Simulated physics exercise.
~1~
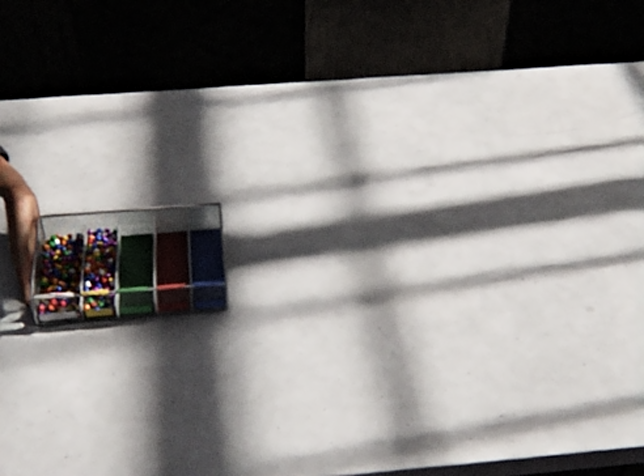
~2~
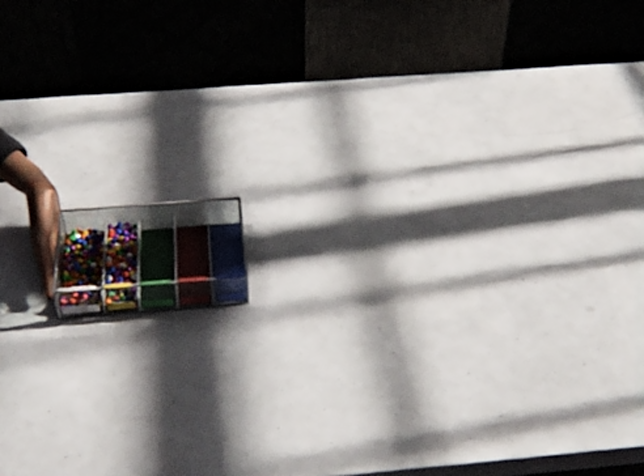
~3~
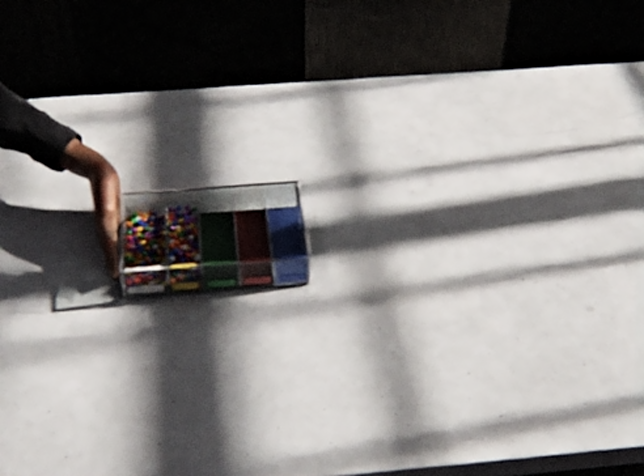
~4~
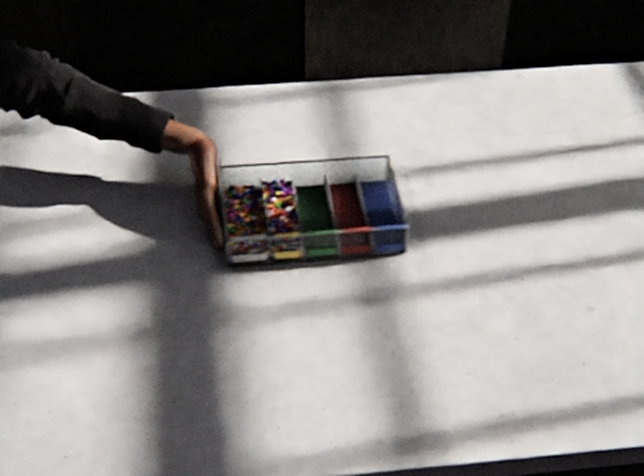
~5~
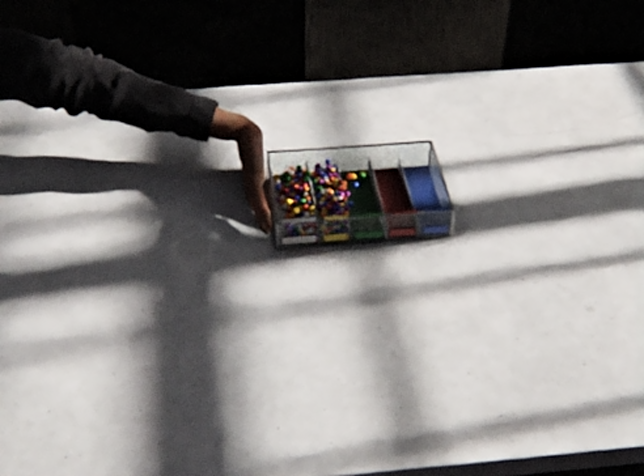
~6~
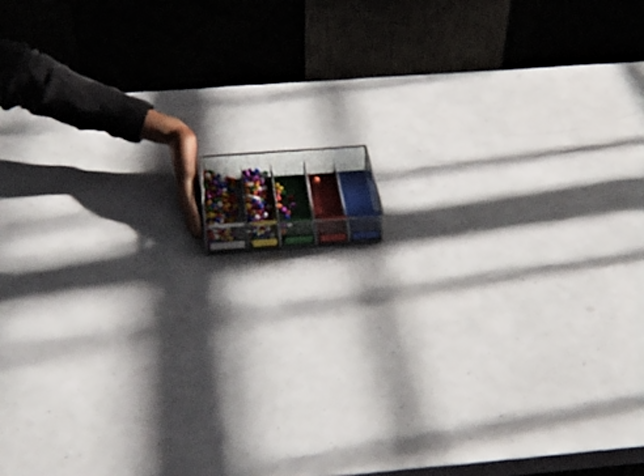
A clear divided tray sits on a pale tabletop striped with window-like shadows, seen from above at an angle, with a dark background behind. Small multicoloured beads fill its two left compartments, marked white and yellow, while the green, red and blue compartments to the right look empty. A hand in a dark sleeve, reaching in from the left, moves the tray rightward across the table. The beads shift, and a few spill into the green compartment. The hand and tray then move back left, ending with most beads still in the two left compartments and a few in the green.
